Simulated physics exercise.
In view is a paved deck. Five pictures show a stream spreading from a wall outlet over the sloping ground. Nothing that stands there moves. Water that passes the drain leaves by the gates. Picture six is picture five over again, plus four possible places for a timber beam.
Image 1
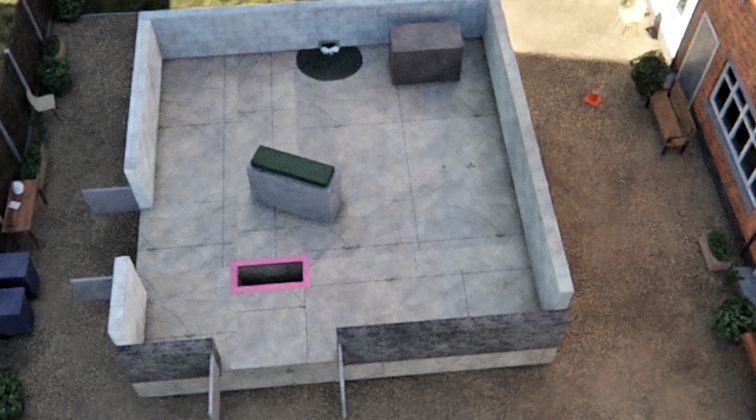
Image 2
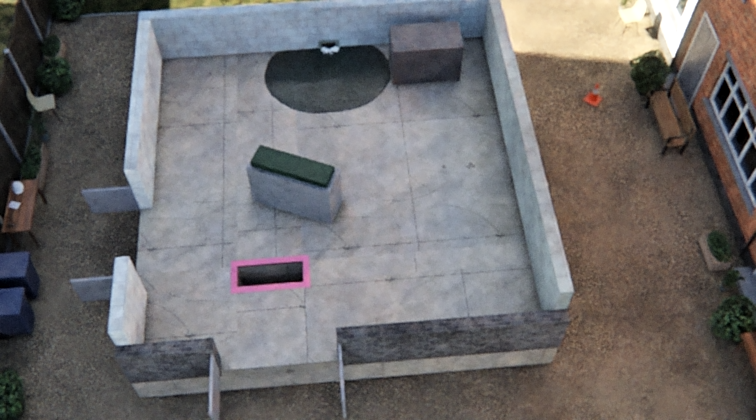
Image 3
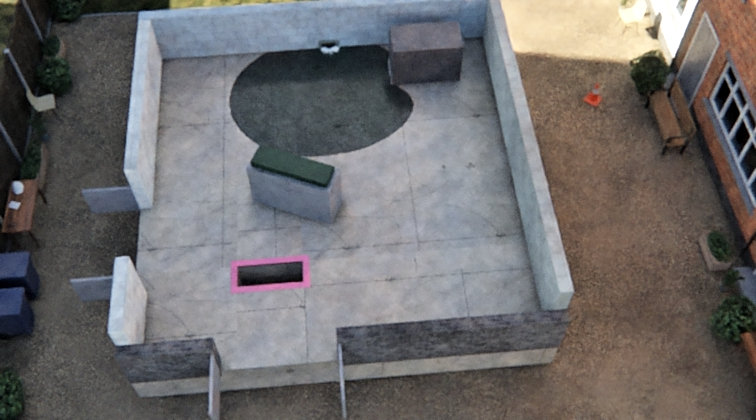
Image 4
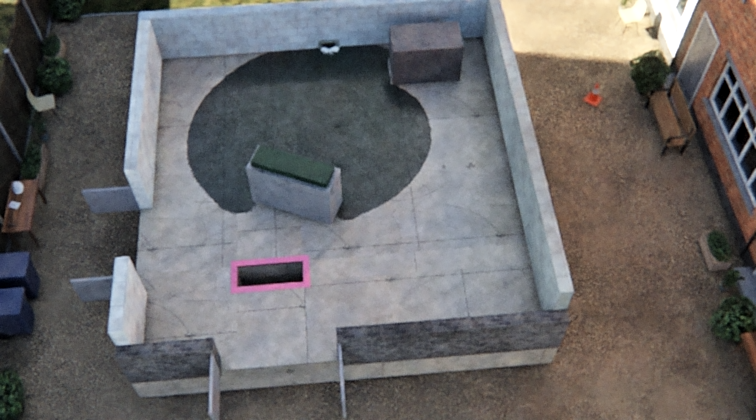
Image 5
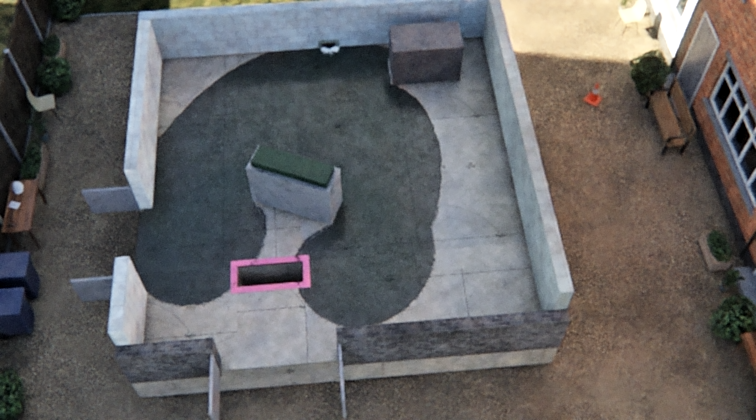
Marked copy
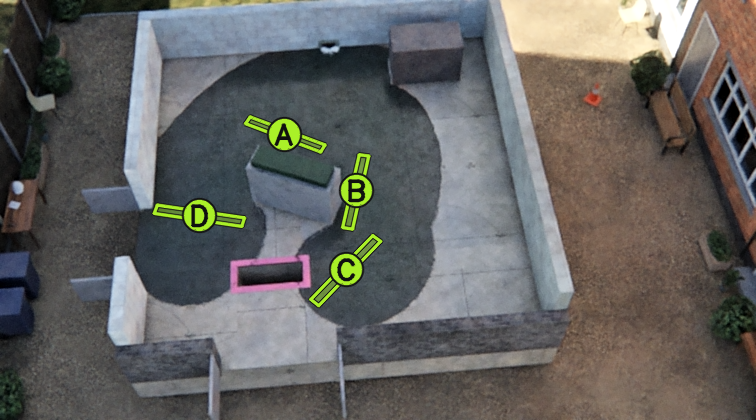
A pale walled deck, seen from high above at an angle, sits amid brown gravel beside a brick building on the right. A dark block stands near the back right corner, a green-topped grey block near the middle, and a pink-edged drain toward the front left. From a small outfall at the back wall, dark water spreads forward and wraps around the middle block, while the camera stays still.
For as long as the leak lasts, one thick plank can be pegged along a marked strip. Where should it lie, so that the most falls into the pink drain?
Place D.
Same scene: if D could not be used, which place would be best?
Place C.
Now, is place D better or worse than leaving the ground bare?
Place D is better.
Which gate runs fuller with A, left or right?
The right one.
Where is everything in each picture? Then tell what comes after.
Outfall at (329, 44); pink drain at (270, 274); open gate at (150, 249); open gate at (279, 353); 2 % of the ground under water, visible out to (346, 74); pink drain still dry, in the first frame.
In the second frame, 8 % of the ground under water, visible out to (346, 108); pink drain still dry.
In the third frame, 18 % of the ground under water, visible out to (327, 152); pink drain still dry.
In the fourth frame, 32 % of the ground under water, visible out to (234, 205); pink drain still dry.
In the fifth frame, 52 % of the ground under water, visible out to (189, 303); pink drain still dry.
In lime, A from (247, 120) to (322, 148); B from (347, 228) to (364, 155); C from (314, 302) to (376, 238); D from (155, 209) to (243, 222).
Choosing A, about 4 % of the stream goes into the pink drain, about 94 % out by the gates.
Choosing B, about 6 % of the stream goes into the pink drain, about 94 % out by the gates.
Choosing C, about 13 % of the stream goes into the pink drain, about 86 % out by the gates.
Choosing D, about 30 % of the stream goes into the pink drain, about 65 % out by the gates.
